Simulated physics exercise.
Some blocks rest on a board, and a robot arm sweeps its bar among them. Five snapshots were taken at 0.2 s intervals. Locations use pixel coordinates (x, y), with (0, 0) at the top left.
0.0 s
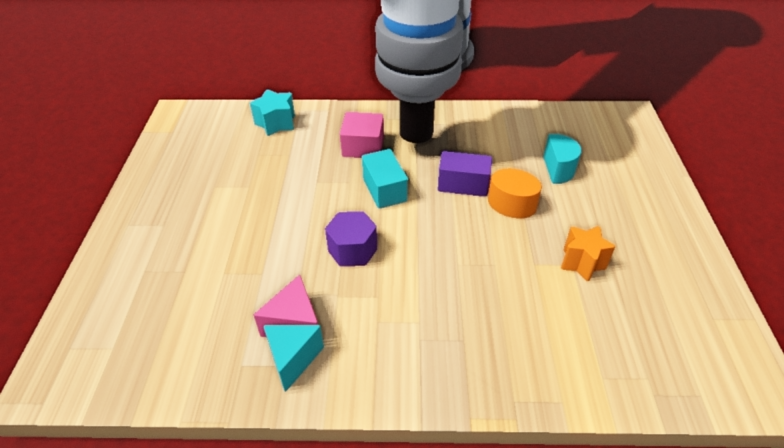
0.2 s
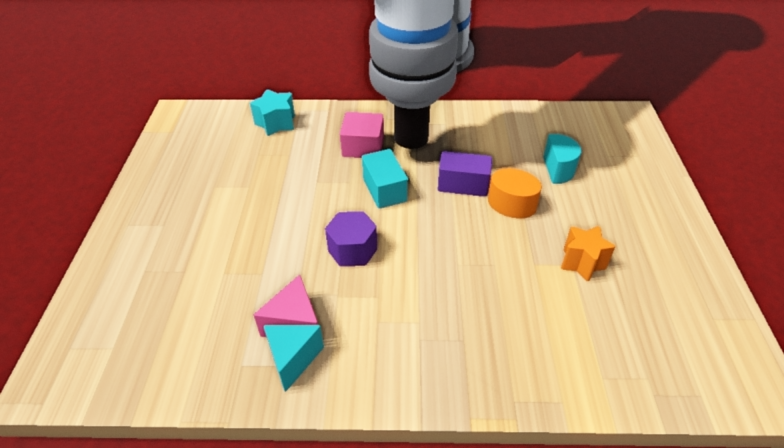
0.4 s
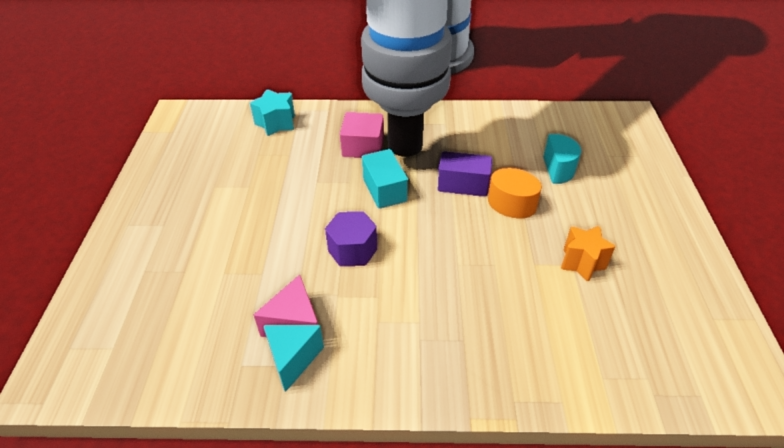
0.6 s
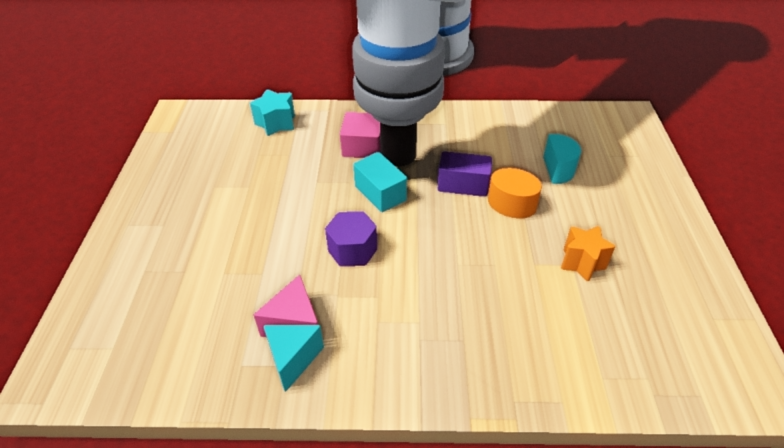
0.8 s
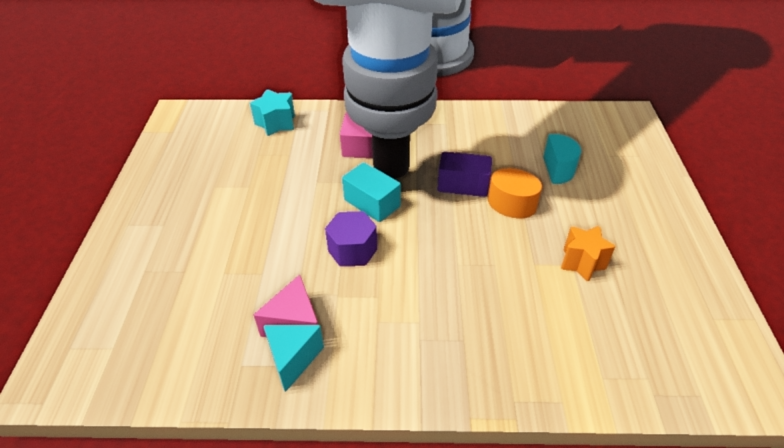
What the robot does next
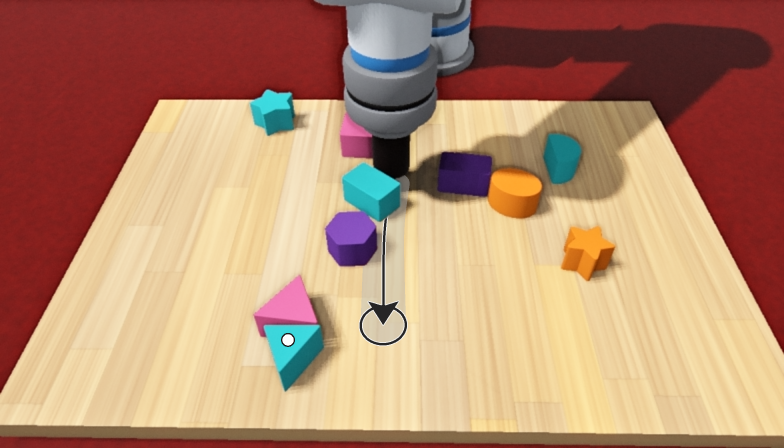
At the start, colourful blocks lie scattered on a wooden board, with a robot arm's dark bar near the far edge, beside a turquoise rectangle. The bar slides a little left and nearer, then nudges the rectangle, turning it and pushing it slightly toward the purple hexagon, while the other blocks stay put.
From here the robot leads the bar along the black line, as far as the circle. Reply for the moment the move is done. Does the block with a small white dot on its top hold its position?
Yes, it checks out.
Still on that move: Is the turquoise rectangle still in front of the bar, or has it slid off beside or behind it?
It ends up beside or behind the bar.
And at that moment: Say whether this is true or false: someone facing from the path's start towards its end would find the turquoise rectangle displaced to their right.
True
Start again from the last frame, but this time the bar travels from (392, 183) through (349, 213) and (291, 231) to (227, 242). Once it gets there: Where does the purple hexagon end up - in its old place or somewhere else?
Once the path is done, it is somewhere new.
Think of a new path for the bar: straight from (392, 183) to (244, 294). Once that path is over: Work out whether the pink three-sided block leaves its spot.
Once the path ends, it is somewhere new.
The line goes from (392, 183) via (385, 223) and (384, 270), ending at (383, 325); the dot is on the turquoise three-sided block.
What follows on the original path. One third of the way, bar at (385, 208); purple hexagon at (332, 250), turned 30° clockwise; turquoise rectangle at (354, 218).
Two thirds of the way, bar at (383, 255); pink three-sided block at (277, 307), turned 30° anticlockwise; purple hexagon at (300, 270), turned 80° clockwise; turquoise rectangle at (343, 256), turned 35° clockwise.
At the end, bar at (383, 309); turquoise three-sided block unmoved; pink three-sided block at (275, 307), turned 35° anticlockwise; purple hexagon at (296, 271), turned 90° clockwise; turquoise rectangle at (340, 261), turned 45° clockwise.
